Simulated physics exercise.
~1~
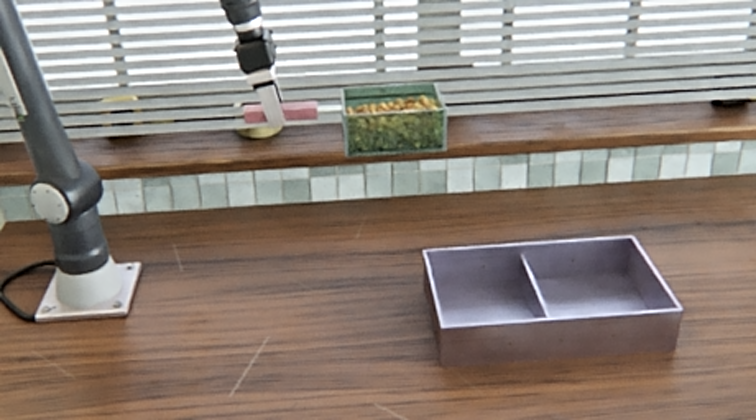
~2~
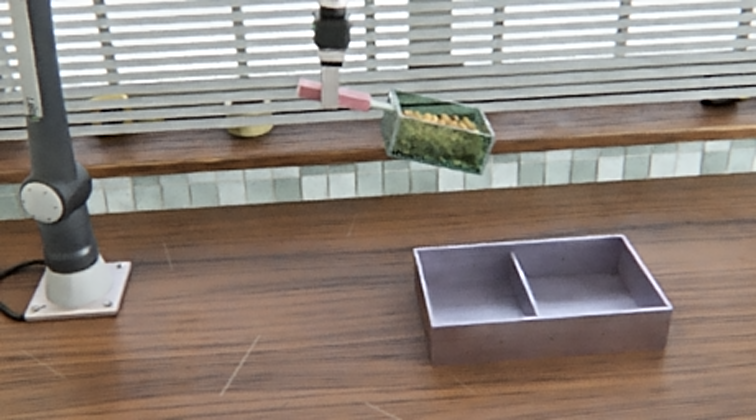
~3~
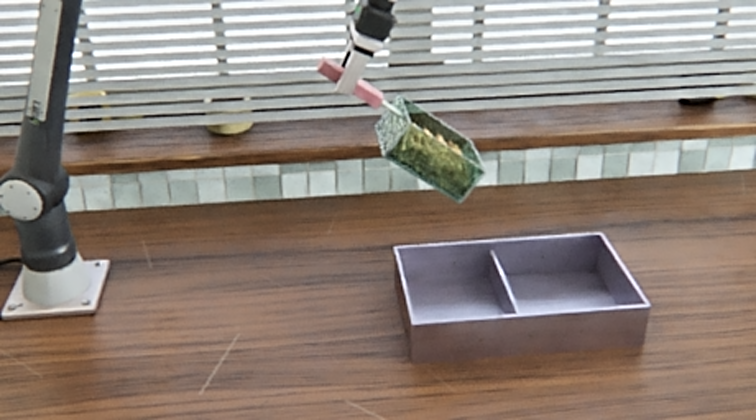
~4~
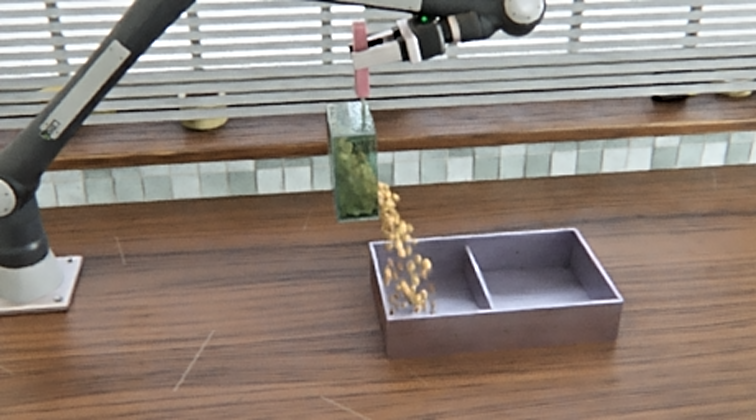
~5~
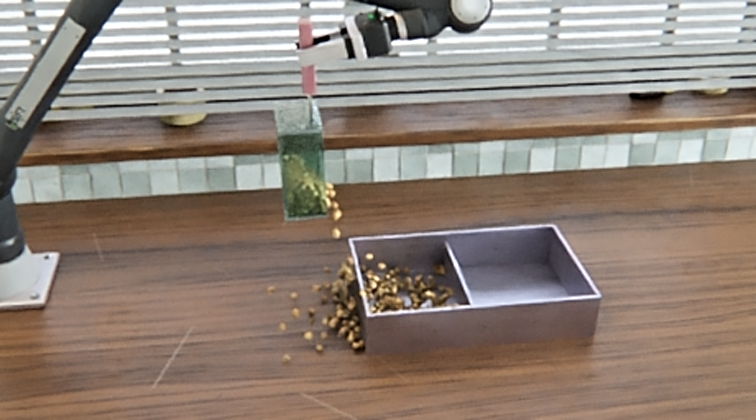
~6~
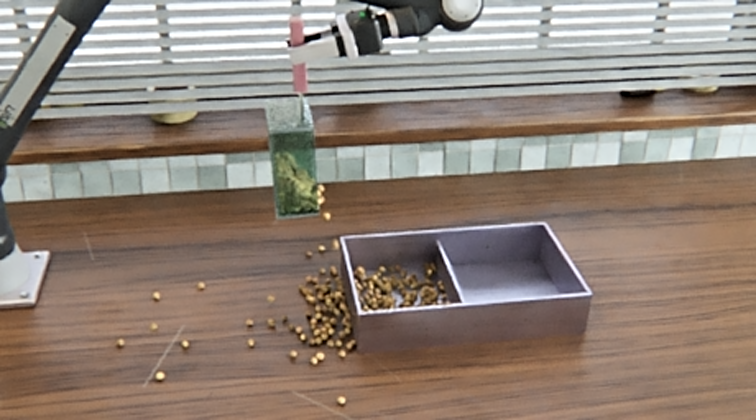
Robot arm tilting a green clear box and pouring dried chickpeas into a divided tray's left compartment, many spilling onto the table.
